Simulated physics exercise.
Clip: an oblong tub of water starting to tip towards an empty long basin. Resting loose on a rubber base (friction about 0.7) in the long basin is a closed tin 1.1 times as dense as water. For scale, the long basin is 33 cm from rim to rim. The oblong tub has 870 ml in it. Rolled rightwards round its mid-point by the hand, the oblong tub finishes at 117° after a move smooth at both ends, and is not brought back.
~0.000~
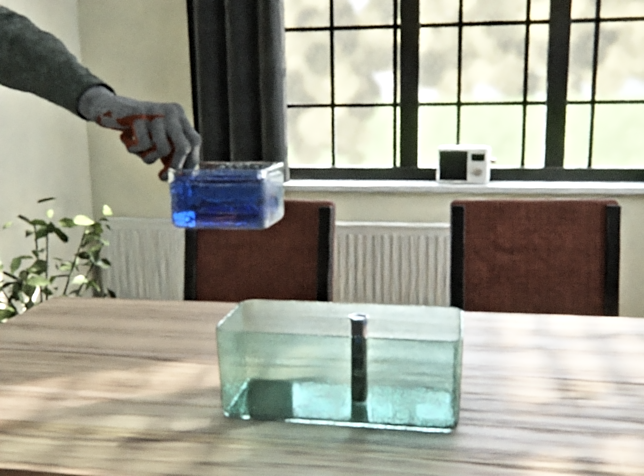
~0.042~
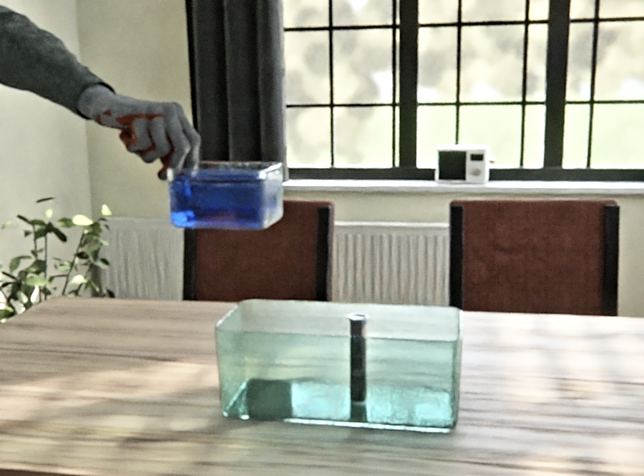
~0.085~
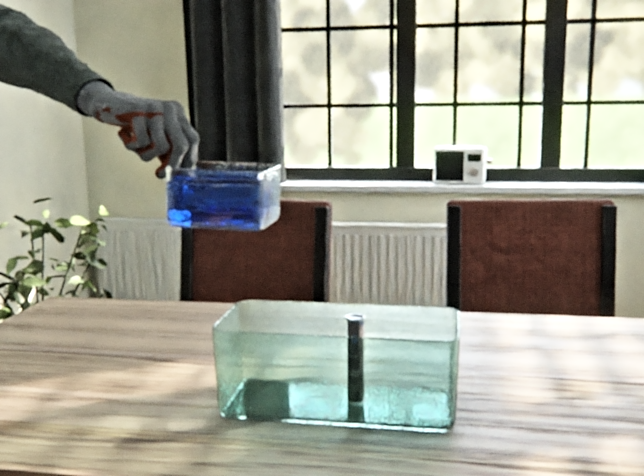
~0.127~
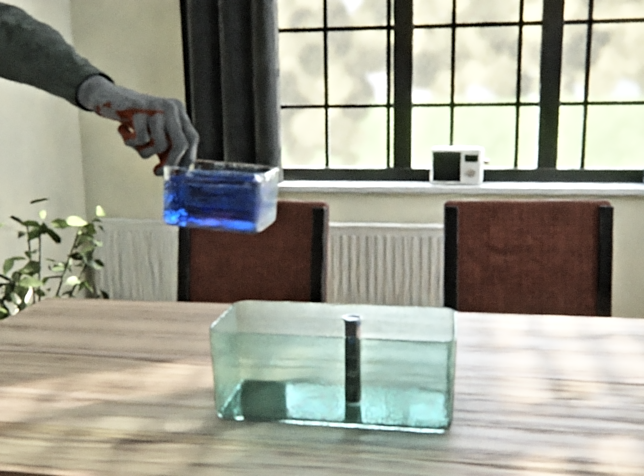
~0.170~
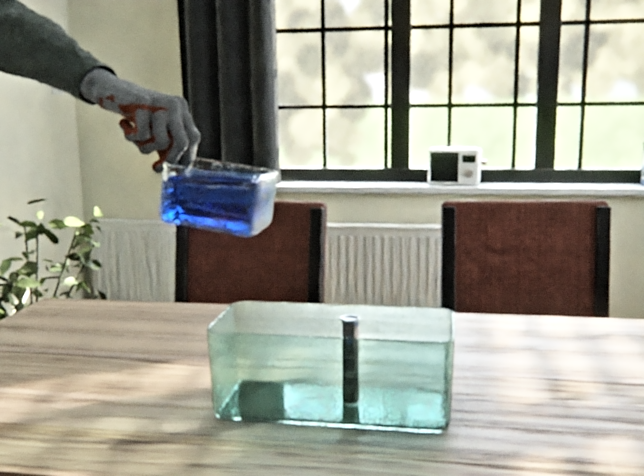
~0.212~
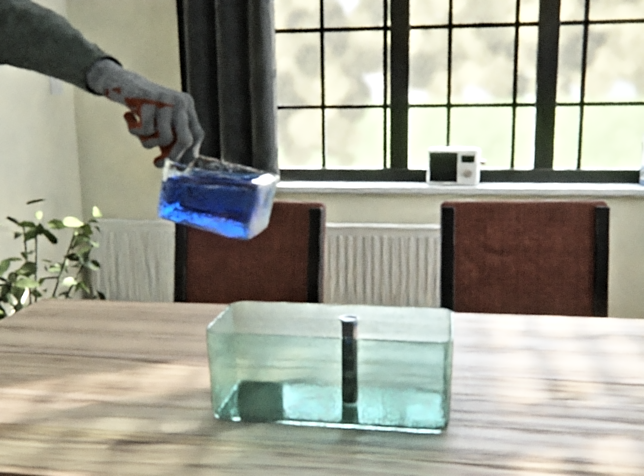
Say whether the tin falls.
It is upset.
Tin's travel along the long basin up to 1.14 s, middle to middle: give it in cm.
Measured centre to centre, about 6 cm.
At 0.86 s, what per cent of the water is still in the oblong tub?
What remains is about 5 percent of it all.
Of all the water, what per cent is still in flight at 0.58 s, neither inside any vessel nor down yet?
44 per cent.
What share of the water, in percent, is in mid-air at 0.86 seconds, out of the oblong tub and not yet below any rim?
8 per cent, roughly.
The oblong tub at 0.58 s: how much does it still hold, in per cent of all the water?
Some 42 per cent.
Then, 0.58 s in, the tilt is 79° and 42 per cent is still to pour; the tin stands where it began.
Then, 0.86 s in, the tilt is 114° and 5 per cent is still to pour; the tin leans 4°.
Then, 1.14 s in, the tilt is 117° and 0 per cent is still to pour; the tin leans 49°.
Then, 1.45 s in, the tilt is 117° and 0 per cent is still to pour; the tin lies on its side.
Finally, the tin lies on its side.
